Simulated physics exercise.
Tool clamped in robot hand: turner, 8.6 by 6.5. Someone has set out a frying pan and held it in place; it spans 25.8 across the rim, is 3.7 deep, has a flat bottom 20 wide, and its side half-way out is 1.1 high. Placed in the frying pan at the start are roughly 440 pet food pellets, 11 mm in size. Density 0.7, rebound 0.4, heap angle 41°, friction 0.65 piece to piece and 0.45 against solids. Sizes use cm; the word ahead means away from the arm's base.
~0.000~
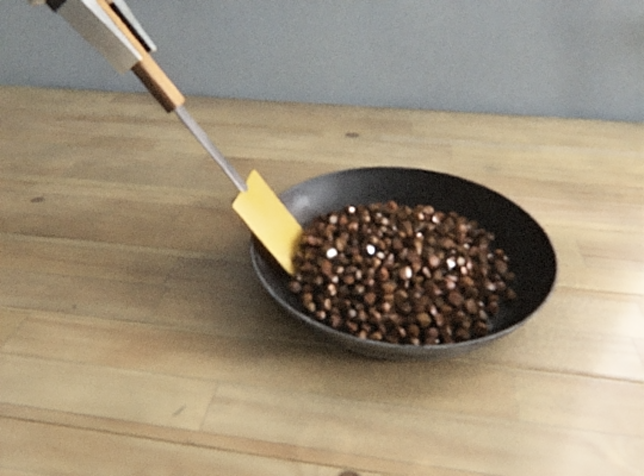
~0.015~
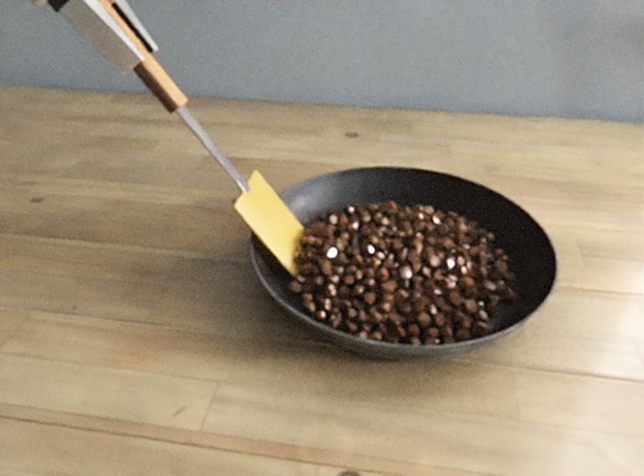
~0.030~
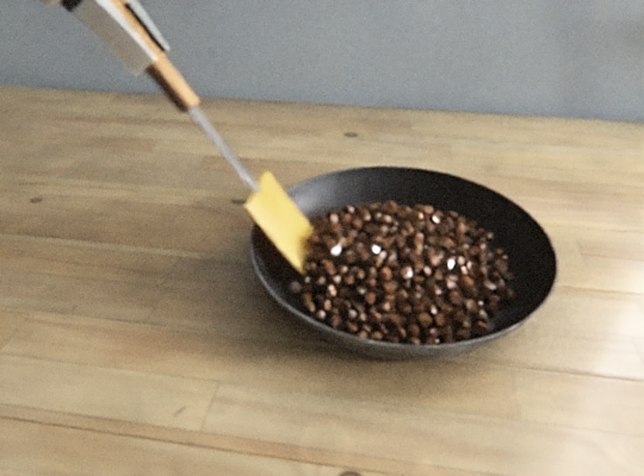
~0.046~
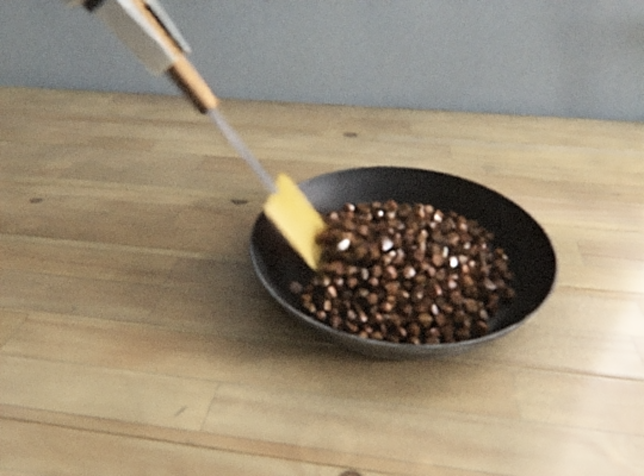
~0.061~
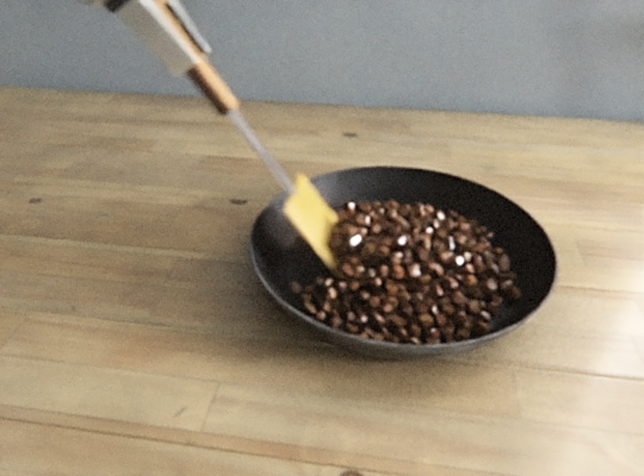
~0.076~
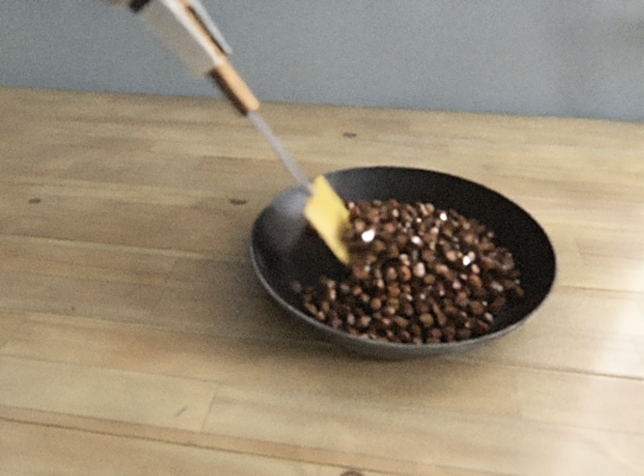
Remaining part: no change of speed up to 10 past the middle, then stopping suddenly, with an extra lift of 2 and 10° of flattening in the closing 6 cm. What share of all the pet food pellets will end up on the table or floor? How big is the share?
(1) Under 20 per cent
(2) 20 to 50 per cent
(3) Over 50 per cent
The answer is 2.
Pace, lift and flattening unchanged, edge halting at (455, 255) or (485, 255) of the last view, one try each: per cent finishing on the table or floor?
First try roughly 5 percent, second roughly 15 percent.
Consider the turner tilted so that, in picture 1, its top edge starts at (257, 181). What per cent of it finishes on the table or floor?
30 percent or so.
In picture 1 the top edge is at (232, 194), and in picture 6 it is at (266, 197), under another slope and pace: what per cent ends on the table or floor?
My guess would be close to 10 per cent.
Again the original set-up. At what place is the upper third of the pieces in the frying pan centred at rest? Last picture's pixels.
You'll find it at about (482, 271).
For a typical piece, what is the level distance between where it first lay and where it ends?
3 cm.
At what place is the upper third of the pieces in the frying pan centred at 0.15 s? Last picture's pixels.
(473, 245).
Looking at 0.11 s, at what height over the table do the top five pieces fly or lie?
Somewhere near 6 cm, I'd say.
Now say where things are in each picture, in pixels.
The turner top edge at (243, 187), sloping 55°; upper third of the load around (401, 253), from x 295 to 510, top at y 205; 440 in the frying pan, in the first picture.
The turner top edge at (245, 187), sloping 55°; upper third of the load around (400, 253), from x 295 to 510, top at y 205, in the second picture.
The turner top edge at (256, 188), sloping 55°; upper third of the load around (391, 251), from x 295 to 510, top at y 205, in the third picture.
The turner top edge at (274, 189), sloping 55°; upper third of the load around (394, 249), from x 295 to 510, top at y 205, in the fourth picture.
The turner top edge at (293, 191), sloping 55°; upper third of the load around (398, 246), from x 295 to 515, top at y 205, in the fifth picture.
The turner top edge at (312, 192), sloping 55°; upper third of the load around (404, 247), from x 295 to 515, top at y 205; 440 in the frying pan, in the sixth picture.
After 0.11 s, sloping 55°, highest piece 6 above the table; 440 in the frying pan.
After 0.15 s, sloping 52°, highest piece 7 above the table; 440 in the frying pan.
After 0.37 s, sloping 45°, highest piece 12 above the table; 318 in the frying pan, 95 on the table or floor, 27 on the blade or in flight.
After 1.42 s, sloping 45°, highest piece 4 above the table; 318 in the frying pan, 122 on the table or floor.
In the end, 318 in the frying pan, 122 on the table or floor. That is 28 % on the table or floor.
